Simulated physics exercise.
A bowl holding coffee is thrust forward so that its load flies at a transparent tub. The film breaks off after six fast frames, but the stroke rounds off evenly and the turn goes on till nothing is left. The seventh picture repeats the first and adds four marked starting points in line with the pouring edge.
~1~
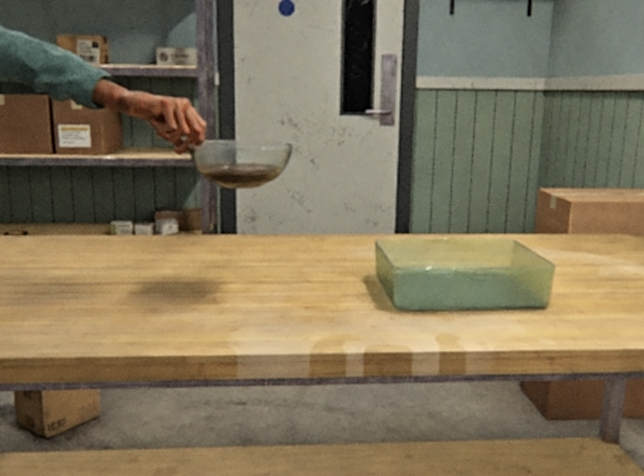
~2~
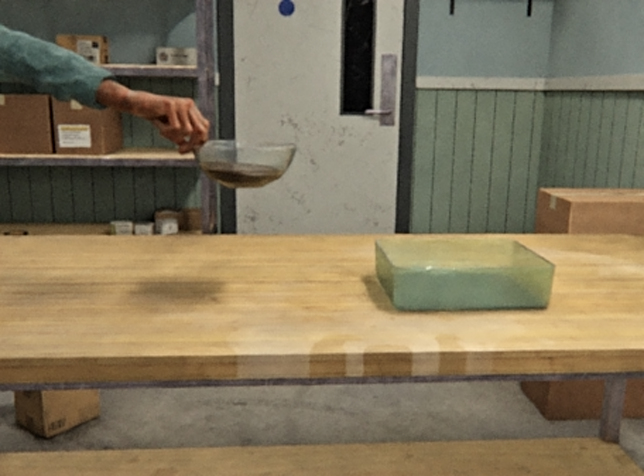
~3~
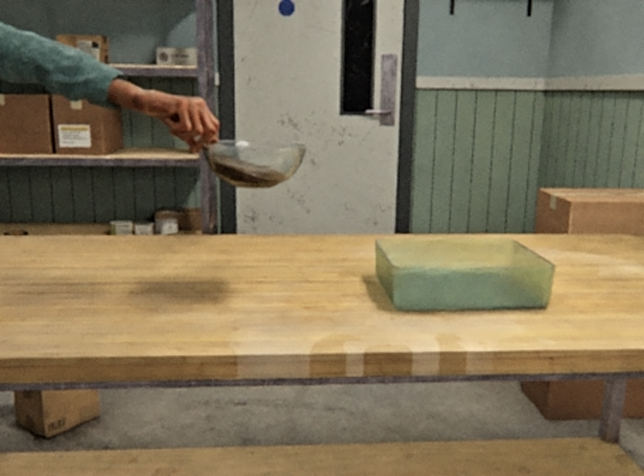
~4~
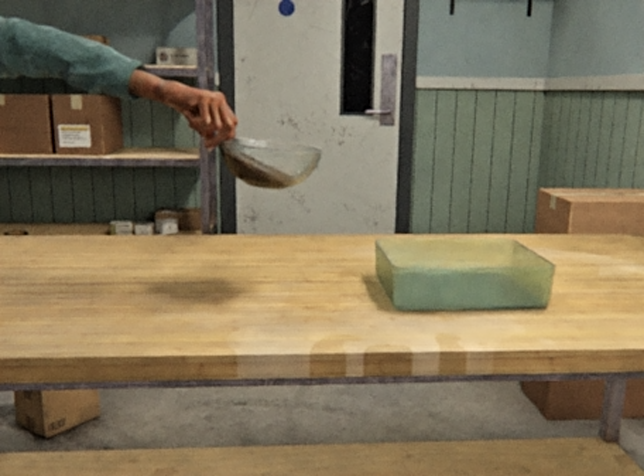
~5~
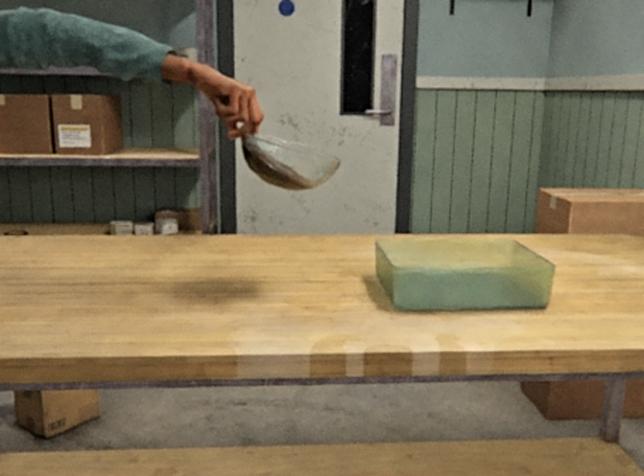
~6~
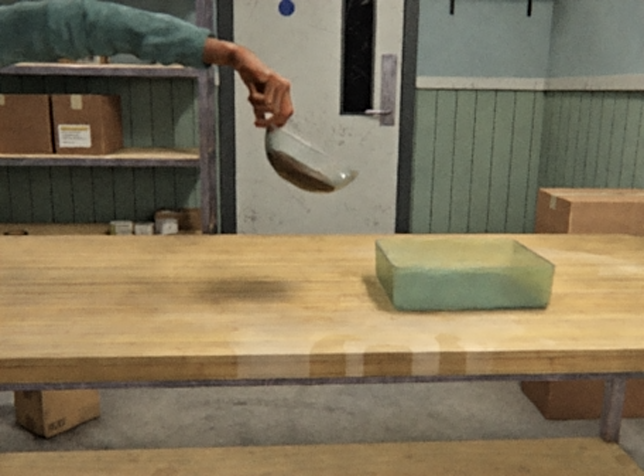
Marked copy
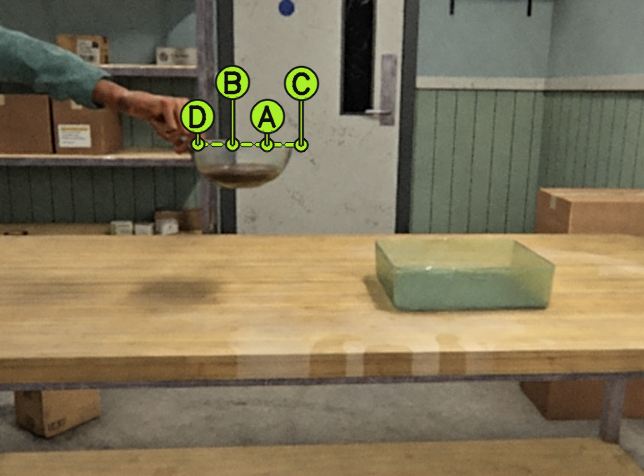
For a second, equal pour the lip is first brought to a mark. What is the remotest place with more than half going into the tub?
The limit is B.
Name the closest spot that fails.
D it is.
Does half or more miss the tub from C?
No, that is safe.
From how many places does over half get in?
Three of the four.
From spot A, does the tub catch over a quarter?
Yes.
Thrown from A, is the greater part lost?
No.
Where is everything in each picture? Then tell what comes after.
In the first picture, upright, lip at (291, 144); tub from (392, 309) to (548, 307); nothing has left yet.
In the second picture, upright, lip at (294, 144); nothing has left yet.
In the third picture, upright, lip at (304, 145); nothing has left yet.
In the fourth picture, tipped about 6°, lip at (320, 150); nothing has left yet.
In the fifth picture, tipped about 16°, lip at (339, 159); nothing has left yet.
In the sixth picture, tipped about 29°, lip at (357, 171); nothing has left yet.
On the marked copy, A at (267, 144); B at (232, 144); C at (301, 145); D at (197, 144).
For spot A, about 76 % lands in the tub, 5 % falls short and 19 % goes beside or beyond.
For spot B, about 63 % lands in the tub, 22 % falls short and 15 % goes beside or beyond.
For spot C, about 73 % lands in the tub, 7 % falls short and 20 % goes beside or beyond.
For spot D, about 25 % lands in the tub, 66 % falls short and 9 % goes beside or beyond.
